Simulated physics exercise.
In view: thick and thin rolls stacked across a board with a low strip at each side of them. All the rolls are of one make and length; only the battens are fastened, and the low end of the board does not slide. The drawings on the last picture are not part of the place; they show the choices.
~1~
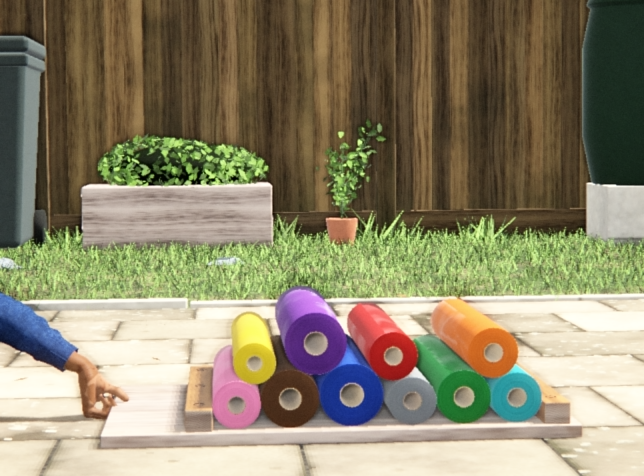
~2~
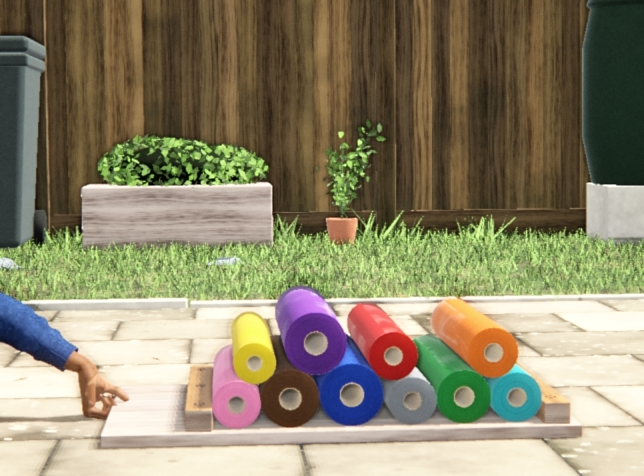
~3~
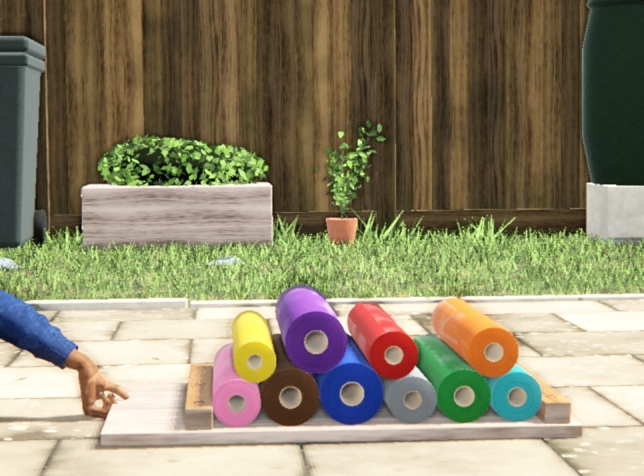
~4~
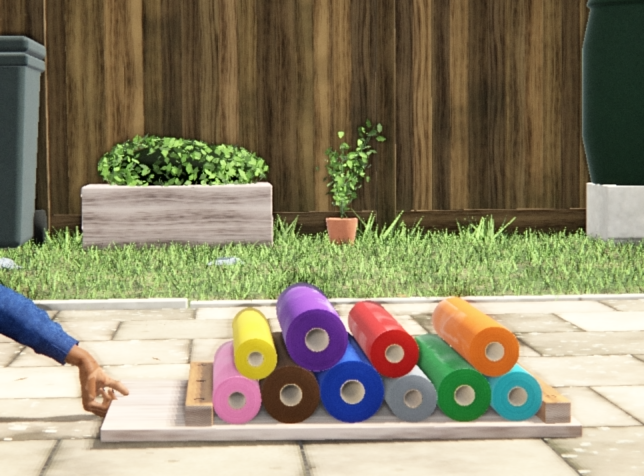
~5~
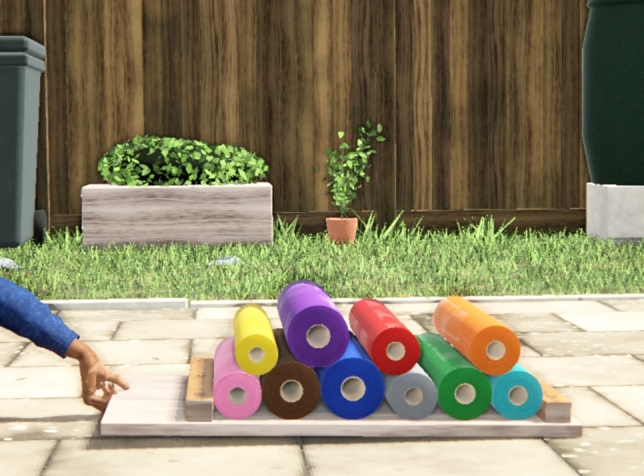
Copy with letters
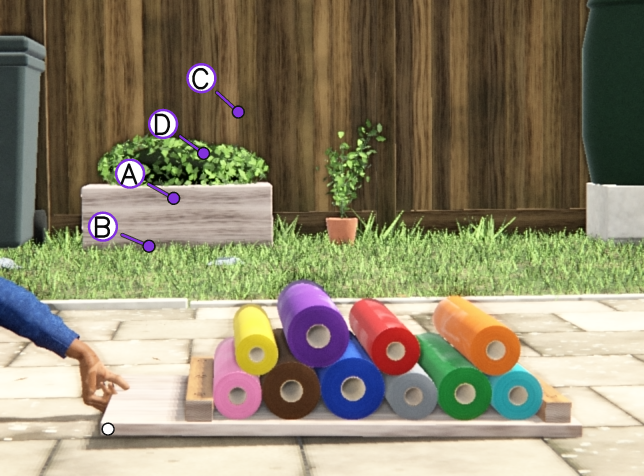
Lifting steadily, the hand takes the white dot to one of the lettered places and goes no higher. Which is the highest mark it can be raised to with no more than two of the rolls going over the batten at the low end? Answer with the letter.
It can be raised to A.
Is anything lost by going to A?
At A: Yes.
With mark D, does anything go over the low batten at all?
At D: Yes.
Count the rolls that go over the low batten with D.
It comes to three.
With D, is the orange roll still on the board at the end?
No.
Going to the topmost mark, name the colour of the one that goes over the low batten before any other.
The orange one.
On the marked copy, A at (174, 198); B at (149, 246); C at (238, 112); D at (204, 153); the white dot at (108, 429).
Taking A. A third of the way, board at 17°.
Two thirds of the way, board at 30°.
When it is over, board at 30°, two over the low batten (red, orange).
As for the rest, B two over the low batten (red, orange); C four over the low batten (yellow, purple, red, orange); D three over the low batten (purple, red, orange).
